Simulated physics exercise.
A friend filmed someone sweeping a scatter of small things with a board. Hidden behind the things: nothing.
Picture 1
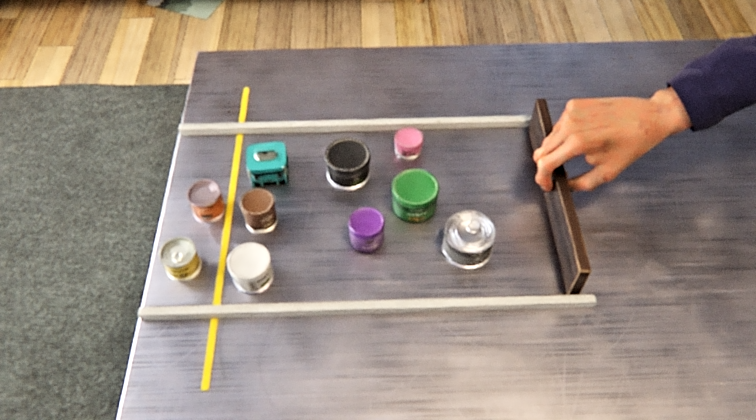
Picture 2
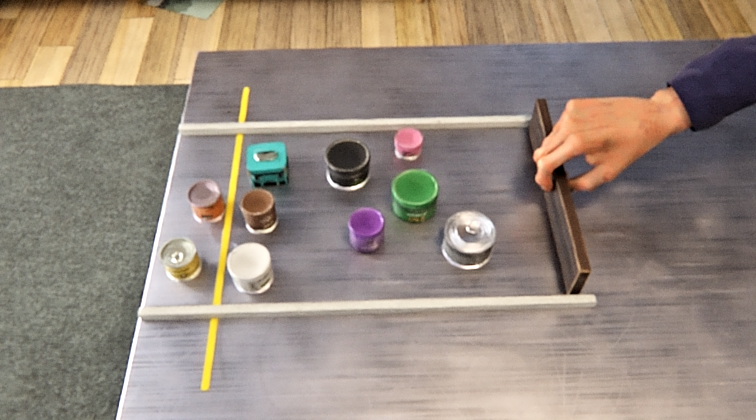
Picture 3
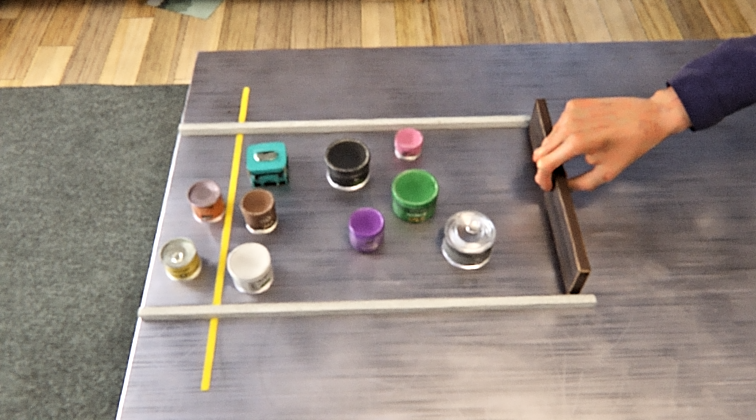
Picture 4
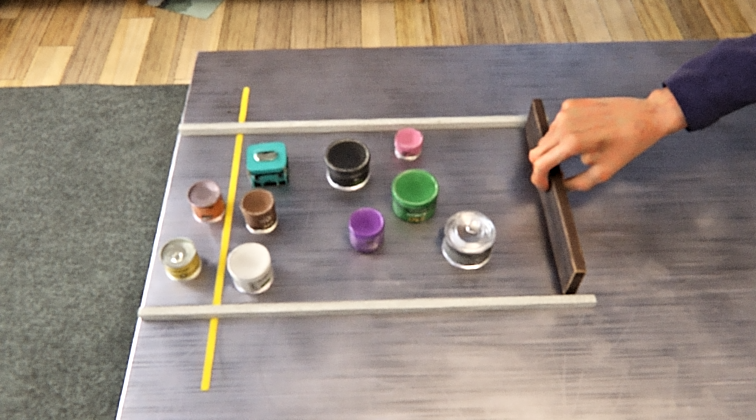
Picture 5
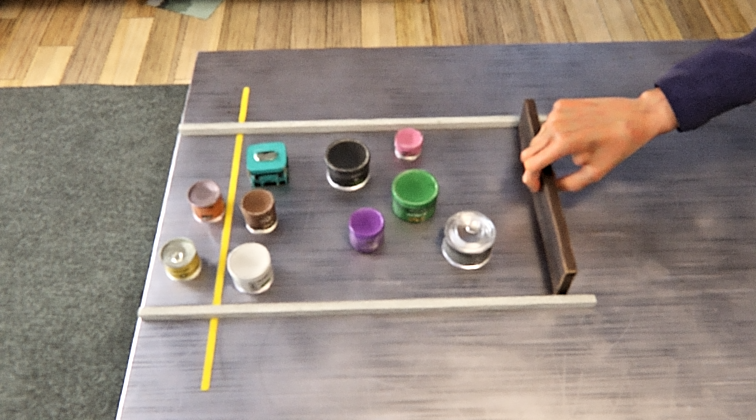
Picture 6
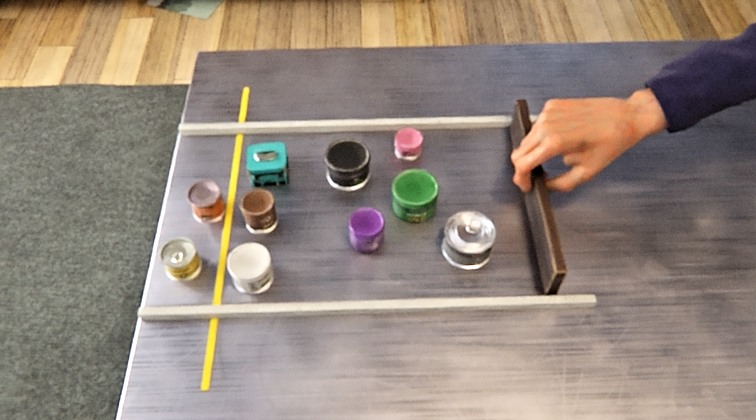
A hand slides a dark board slightly left between two rails toward scattered, unmoving small containers.
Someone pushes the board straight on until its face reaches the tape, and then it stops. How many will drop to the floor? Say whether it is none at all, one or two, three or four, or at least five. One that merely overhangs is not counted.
Pretty sure the pieces that leave the surface number one or two this time.
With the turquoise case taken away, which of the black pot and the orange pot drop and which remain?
The black pot remains up; the orange pot tumbles off.
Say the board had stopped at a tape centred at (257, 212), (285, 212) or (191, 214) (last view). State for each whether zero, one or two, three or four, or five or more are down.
Lab note - count per position: None at all; no fall at all; five or over.
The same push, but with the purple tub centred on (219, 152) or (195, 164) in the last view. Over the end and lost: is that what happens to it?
Spot by spot, it drops away and then it drops away.
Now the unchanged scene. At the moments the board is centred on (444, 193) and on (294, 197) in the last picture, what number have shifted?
Tally: First 1; then 9.
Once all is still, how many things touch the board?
Count: 4.
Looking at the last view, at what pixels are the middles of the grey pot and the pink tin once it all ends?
I'd put one at around (196, 248) and the other at around (224, 143).
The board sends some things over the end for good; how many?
It comes to 1.
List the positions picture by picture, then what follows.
In the first frame, yellow pot (181, 259); orange pot (207, 201); white pot (251, 269); board (556, 190); tape (229, 213).
In the second frame, orange pot (207, 201); grey pot (469, 239).
In the third frame, white pot (251, 269); brown tin (259, 211).
In the fourth frame, yellow pot (181, 259); black pot (348, 164).
In the fifth frame, orange pot (207, 201); turquoise case (268, 165).
In the sixth frame, yellow pot (181, 259); orange pot (207, 201); white pot (251, 269); board (535, 191); tape (229, 213).
A little later, none off yet; yellow pot at rest near (181, 259); orange pot at rest near (207, 201); white pot at rest near (251, 269).
When it is over, the number that fall off is one or two; down, orange pot.
